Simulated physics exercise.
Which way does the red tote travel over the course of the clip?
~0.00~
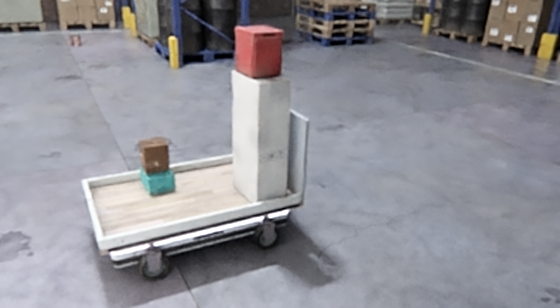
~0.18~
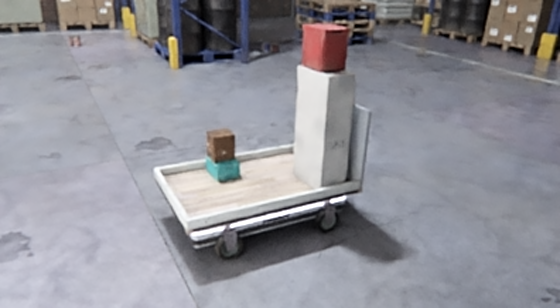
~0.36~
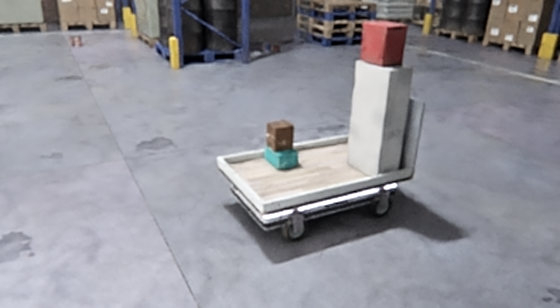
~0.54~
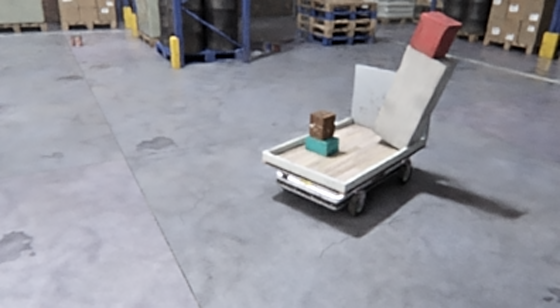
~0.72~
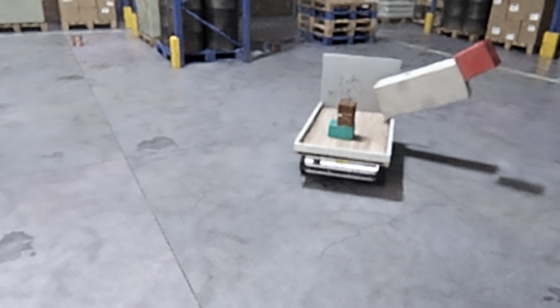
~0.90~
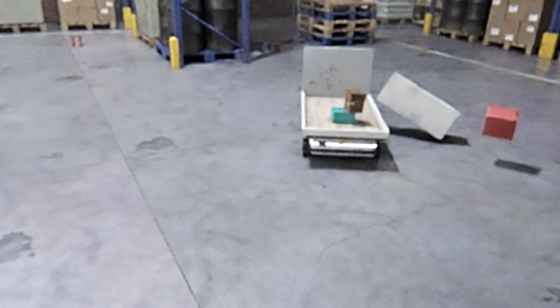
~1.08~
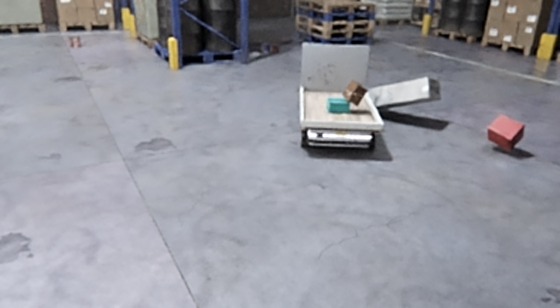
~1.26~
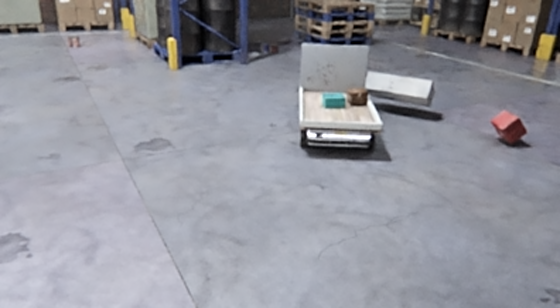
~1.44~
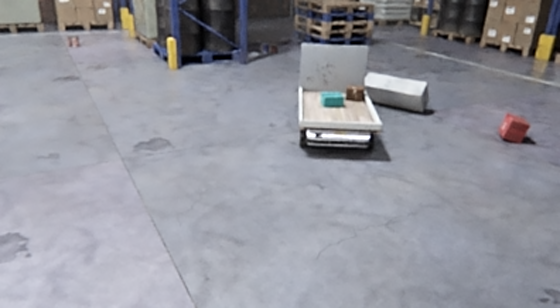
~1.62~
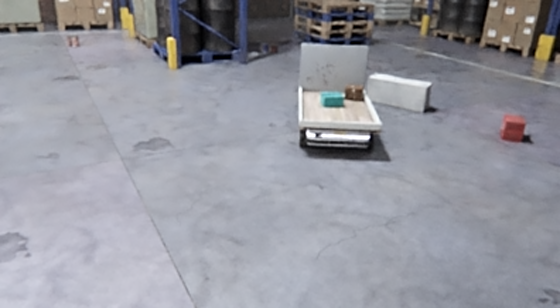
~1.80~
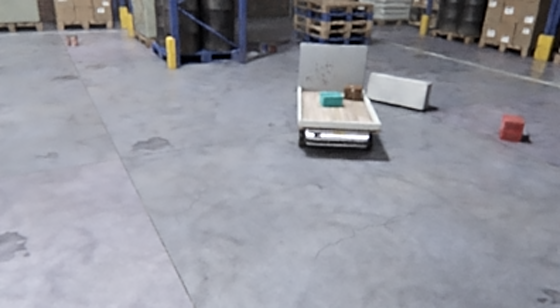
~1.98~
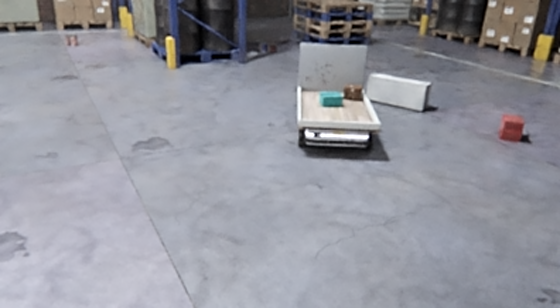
The red tote moves to the right, first riding on top of the white box and then falling to the floor on the right side of the cart.
